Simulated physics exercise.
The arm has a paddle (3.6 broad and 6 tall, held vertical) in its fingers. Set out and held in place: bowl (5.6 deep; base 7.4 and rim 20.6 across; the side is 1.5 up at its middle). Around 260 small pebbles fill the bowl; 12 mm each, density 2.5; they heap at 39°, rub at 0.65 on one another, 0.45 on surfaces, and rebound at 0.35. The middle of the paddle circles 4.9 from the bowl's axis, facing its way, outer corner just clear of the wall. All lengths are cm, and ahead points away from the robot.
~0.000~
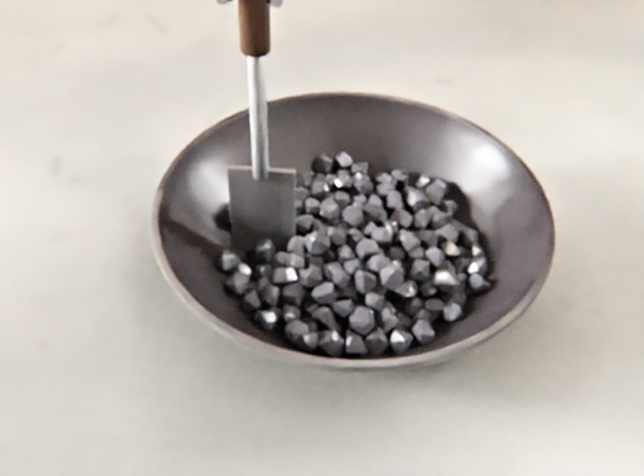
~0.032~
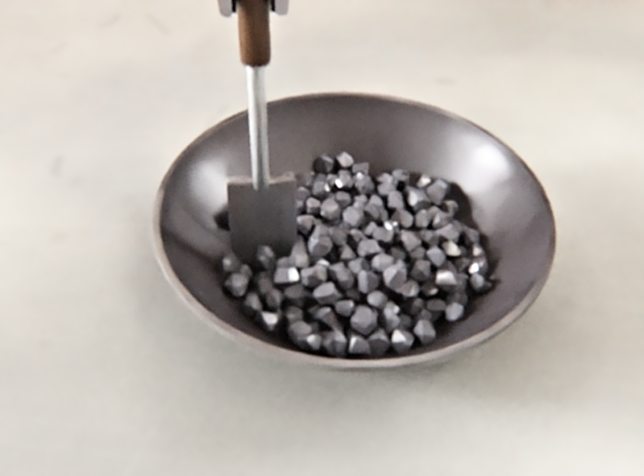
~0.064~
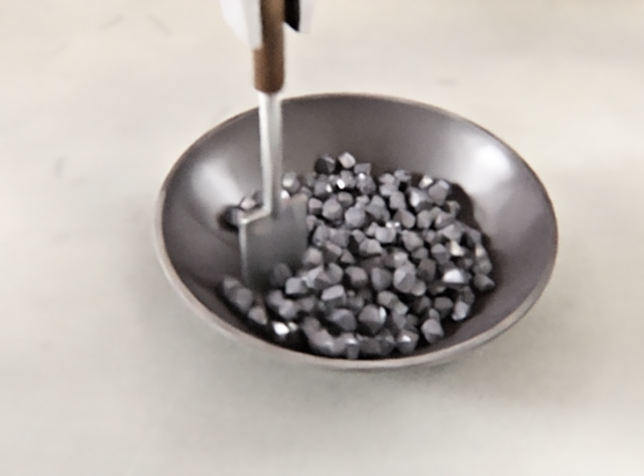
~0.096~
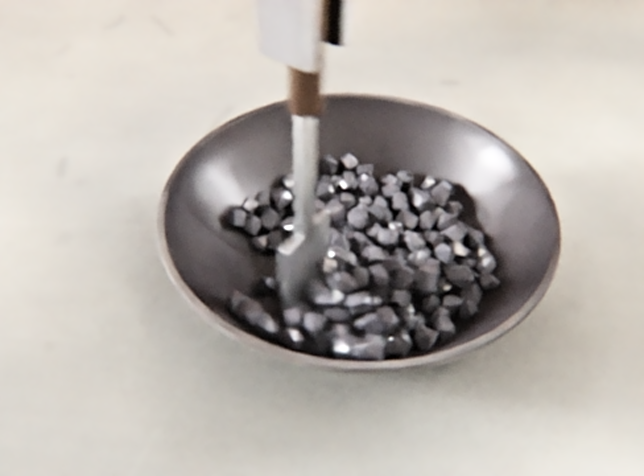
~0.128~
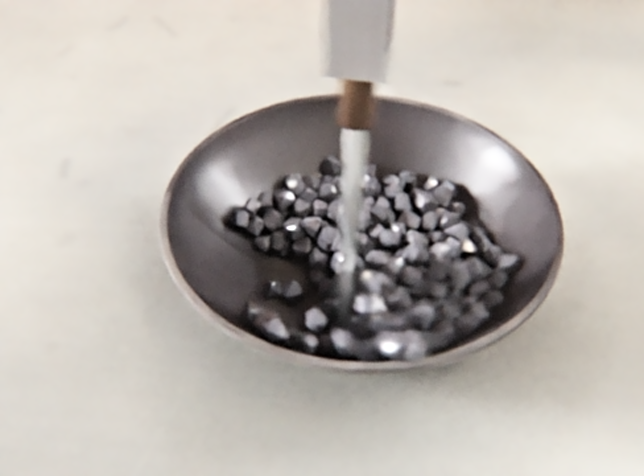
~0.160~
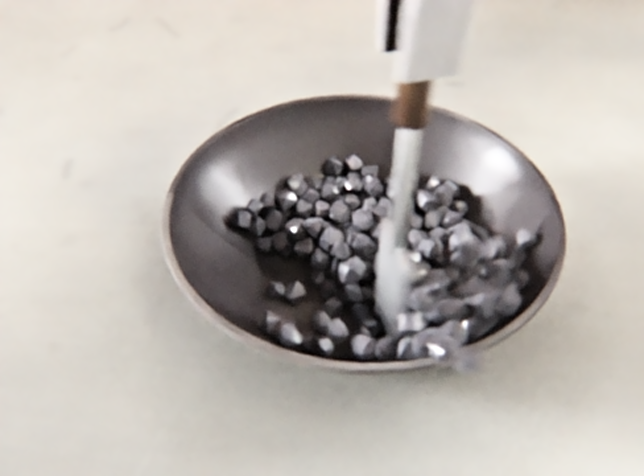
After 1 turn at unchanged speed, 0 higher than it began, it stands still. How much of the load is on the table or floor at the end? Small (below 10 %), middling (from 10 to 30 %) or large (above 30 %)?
Share on the table or floor: Middling (from 10 to 30 %).
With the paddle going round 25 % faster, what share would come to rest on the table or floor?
It would be near 30 per cent.
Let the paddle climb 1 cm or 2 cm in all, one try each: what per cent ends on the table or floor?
About 15 and 10 per cent.
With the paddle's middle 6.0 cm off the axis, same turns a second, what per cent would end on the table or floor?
Then about 15 per cent.
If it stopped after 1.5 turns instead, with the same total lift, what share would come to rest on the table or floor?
Then about 25 per cent.
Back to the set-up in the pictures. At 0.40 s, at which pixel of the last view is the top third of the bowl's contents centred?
Near (300, 146).
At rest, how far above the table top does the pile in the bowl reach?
About 6.0 cm.
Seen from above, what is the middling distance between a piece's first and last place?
Roughly 8 cm.
After 0.28 s, 204° round, highest piece 8 above the table; 251 in the bowl, 4 on the table or floor, 10 in flight or on the tool.
After 0.40 s, 297° round, highest piece 9 above the table; 235 in the bowl, 22 on the table or floor, 8 in flight or on the tool.
After 0.65 s, 0° round, highest piece 6 above the table; 223 in the bowl, 42 on the table or floor.
After 1.35 s, 0° round, highest piece 6 above the table; 223 in the bowl, 42 on the table or floor.
In the end, 223 in the bowl, 42 on the table or floor. That is 16 % on the table or floor.
